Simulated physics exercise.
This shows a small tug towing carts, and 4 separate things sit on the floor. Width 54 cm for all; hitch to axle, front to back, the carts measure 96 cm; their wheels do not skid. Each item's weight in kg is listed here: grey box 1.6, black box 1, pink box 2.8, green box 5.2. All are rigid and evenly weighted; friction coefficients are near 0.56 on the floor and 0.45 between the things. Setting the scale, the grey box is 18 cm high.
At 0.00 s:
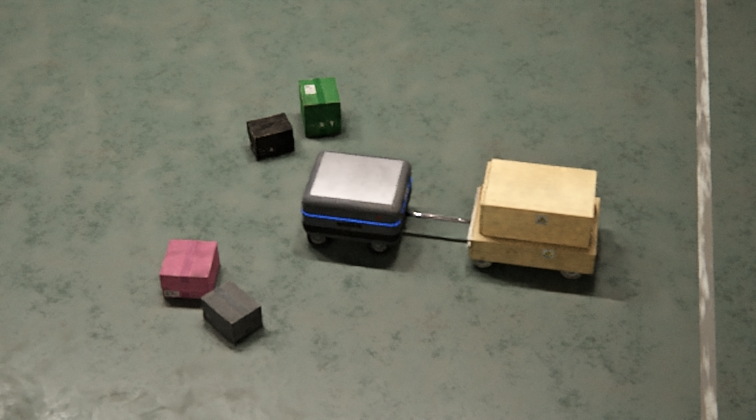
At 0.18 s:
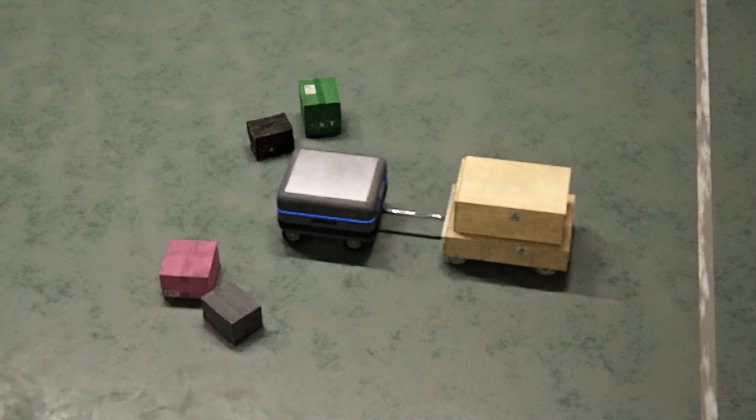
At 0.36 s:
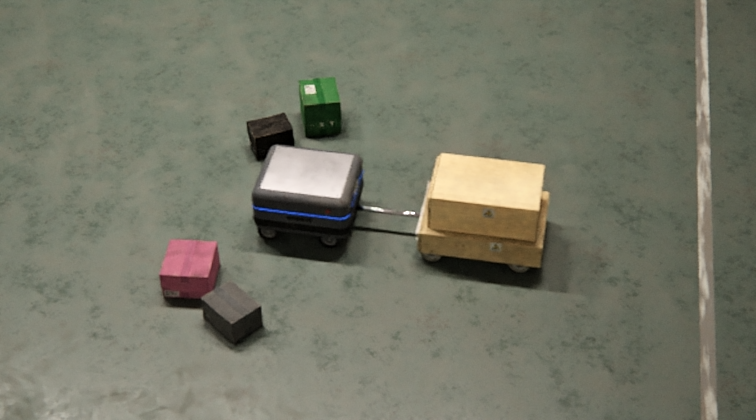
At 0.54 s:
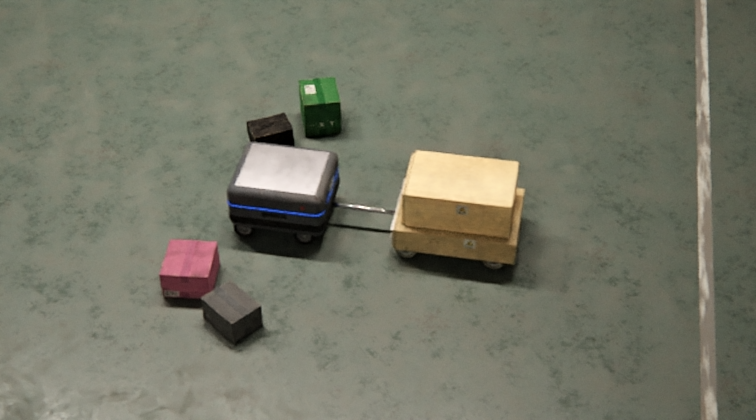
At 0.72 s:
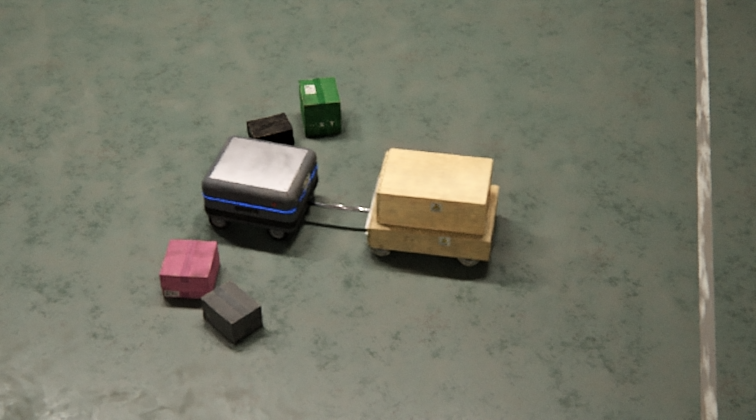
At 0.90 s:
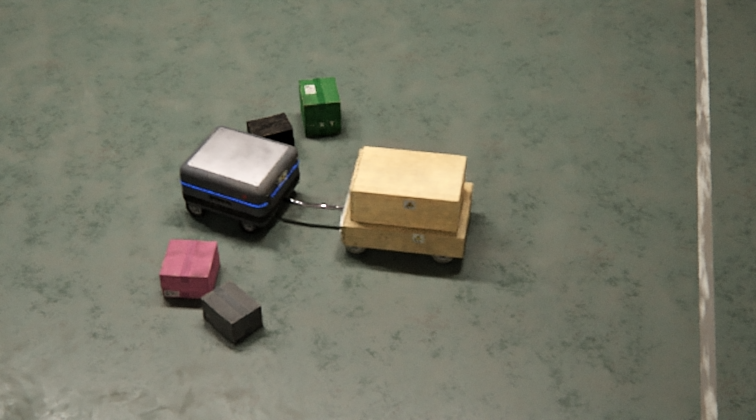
On a mottled green floor with a white line at right, a small dark tug with a silver top pulls a cart stacked with tan boxes steadily leftward, moving between four separate boxes and angling slightly toward the upper left.
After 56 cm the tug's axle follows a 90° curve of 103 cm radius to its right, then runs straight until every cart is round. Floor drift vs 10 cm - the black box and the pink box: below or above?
Result: The black box changes position. The pink box stays in its position.
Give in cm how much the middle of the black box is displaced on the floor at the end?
38 cm.
After 1.90 s, 171 cm covered.
After 3.00 s, 270 cm covered; black box moved 33 cm near (288, 110).
In the end (5.0 s), not toppled but over 10 cm from the start, black box; the other 3 under 10 cm from the start. At the end, from the last picture's camera, black box near (290, 106), pink box near (190, 269).
